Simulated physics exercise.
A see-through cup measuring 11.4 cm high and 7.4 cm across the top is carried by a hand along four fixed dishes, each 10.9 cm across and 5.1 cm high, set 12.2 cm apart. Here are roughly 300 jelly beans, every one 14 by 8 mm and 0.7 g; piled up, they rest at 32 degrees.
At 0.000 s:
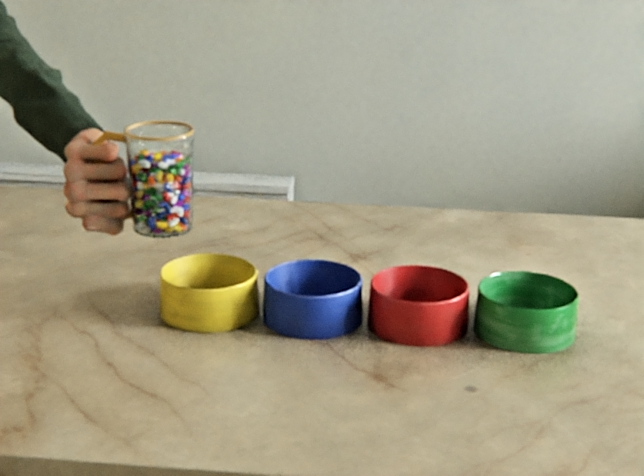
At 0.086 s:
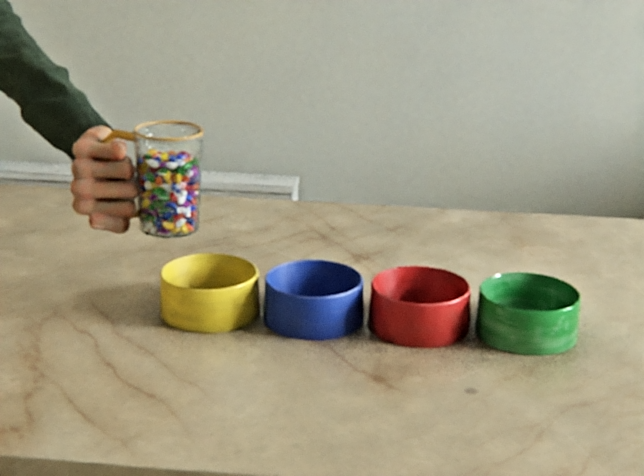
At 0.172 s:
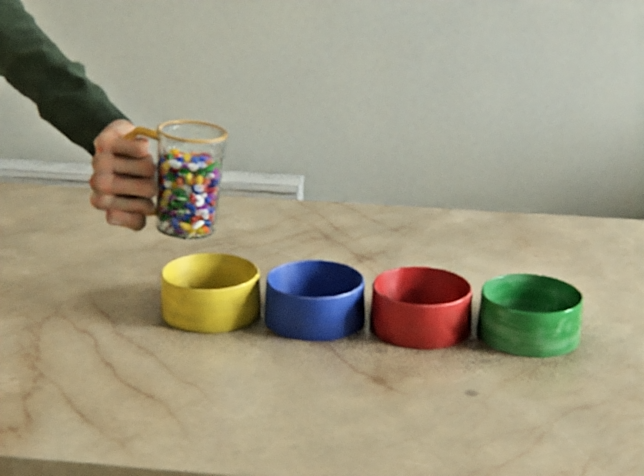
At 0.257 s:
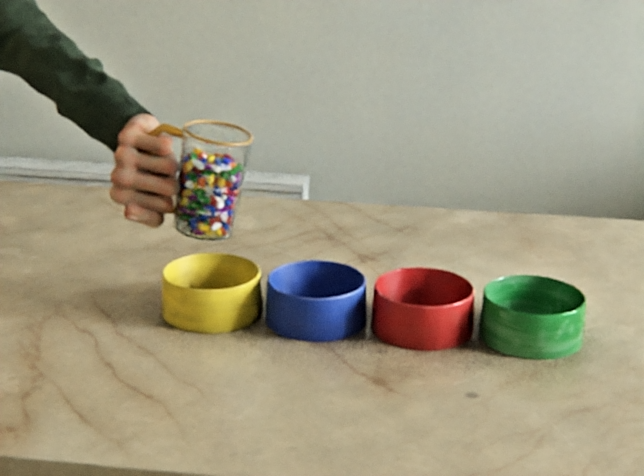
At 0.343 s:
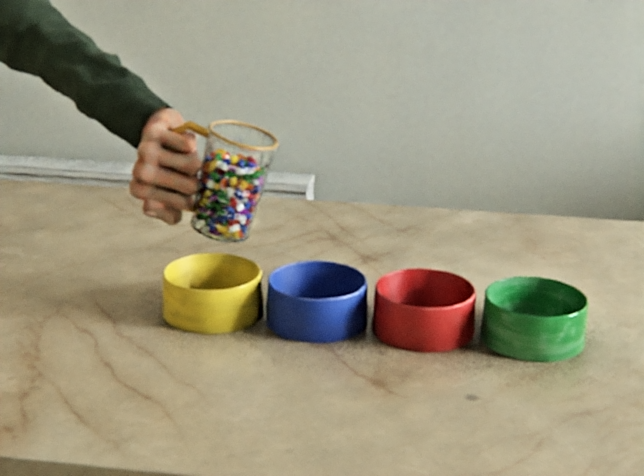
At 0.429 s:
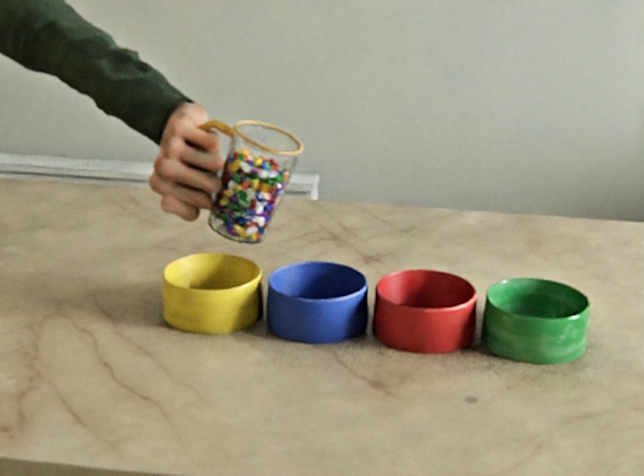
A hand in a dark green sleeve carried a clear mug of colourful beans to the right above yellow, blue, red and green dishes on a table, gradually tilting it to the right.
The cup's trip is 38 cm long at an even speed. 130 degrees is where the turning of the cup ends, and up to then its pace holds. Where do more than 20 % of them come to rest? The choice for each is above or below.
Red: Gets a fifth at most. Blue: Gets a fifth at most. Green: Gets more than a fifth. Yellow: Gets a fifth at most. Counter: Gets a fifth at most.
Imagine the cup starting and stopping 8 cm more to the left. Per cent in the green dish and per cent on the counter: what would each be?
Green 60, counter 30.
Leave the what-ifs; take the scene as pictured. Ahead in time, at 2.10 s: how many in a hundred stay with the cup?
Roughly 95 %.
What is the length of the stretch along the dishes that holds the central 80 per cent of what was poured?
It spans about 6 centimetres along the dishes.
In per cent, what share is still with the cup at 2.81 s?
About 0 per cent.
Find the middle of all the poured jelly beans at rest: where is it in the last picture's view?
About (547, 322).
After 1.43 s, tilt 70 degrees; cup holds 100 %.
After 2.10 s, tilt 105 degrees; cup holds 95 %, green 5 %.
After 2.81 s, tilt 130 degrees; cup holds 0 %, green 95 %.
At rest (3.7 s), red 0 %, blue 0 %, green 95 %, yellow 0 %, counter 5 %.
